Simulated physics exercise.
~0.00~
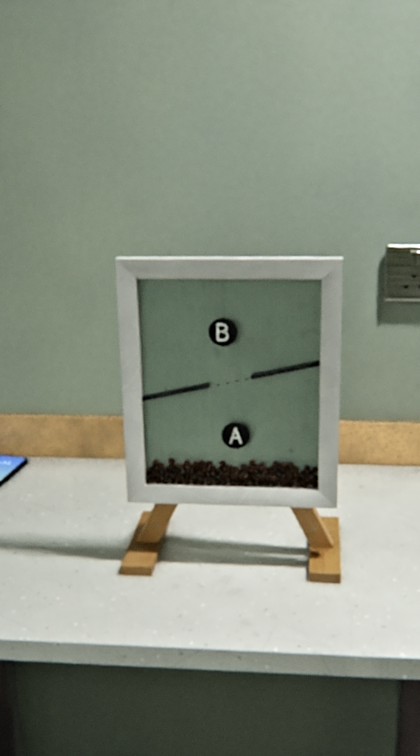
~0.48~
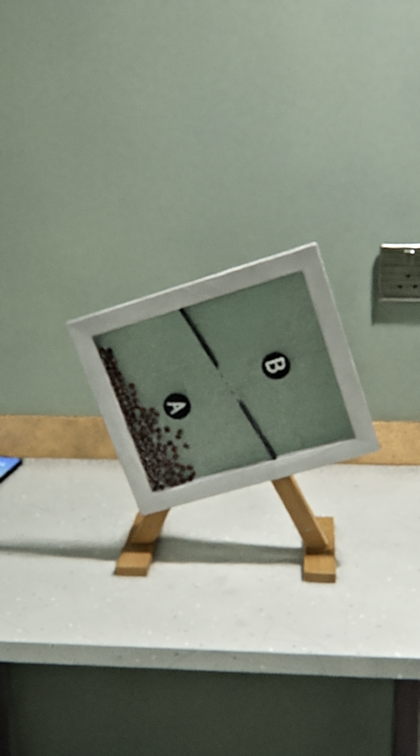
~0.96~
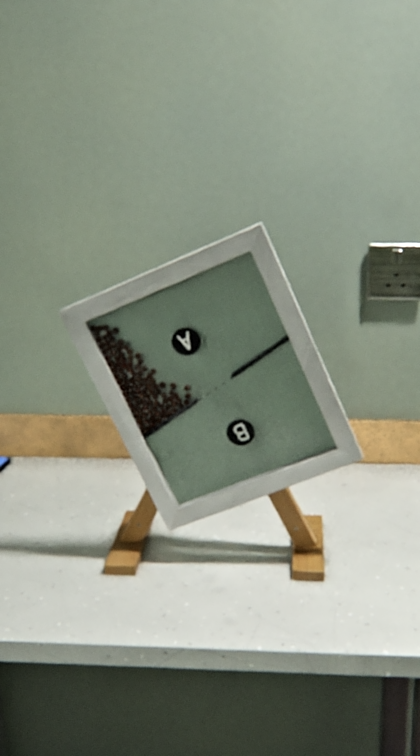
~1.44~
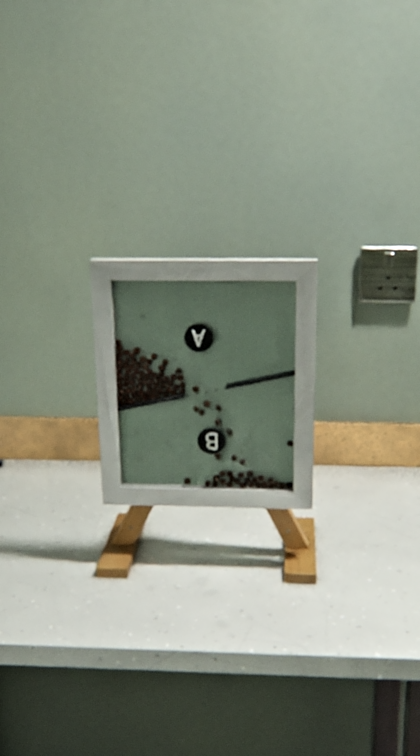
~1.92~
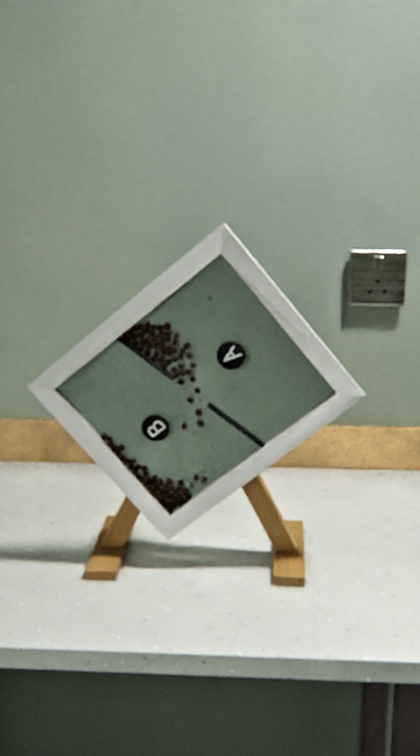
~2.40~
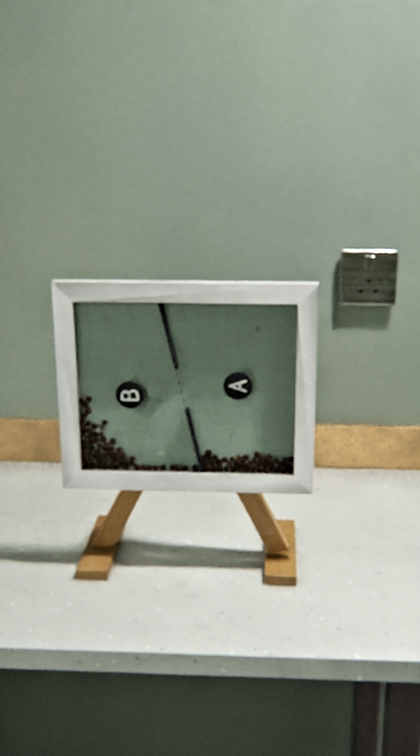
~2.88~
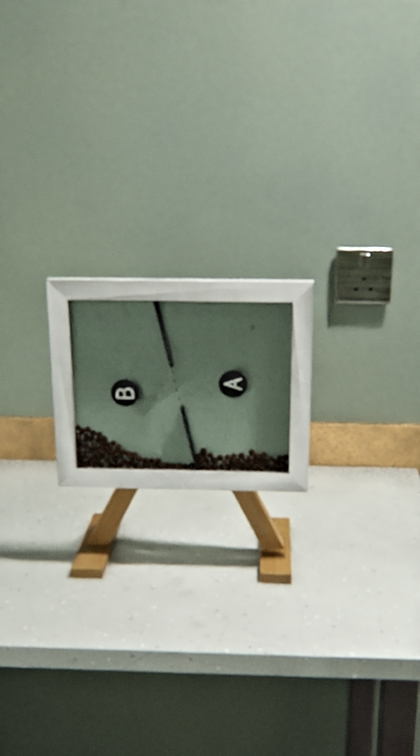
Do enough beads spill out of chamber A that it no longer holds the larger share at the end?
Yes, enough beads spill through the gap that the chamber marked B ends up with the larger share. Some beads still remain in A.
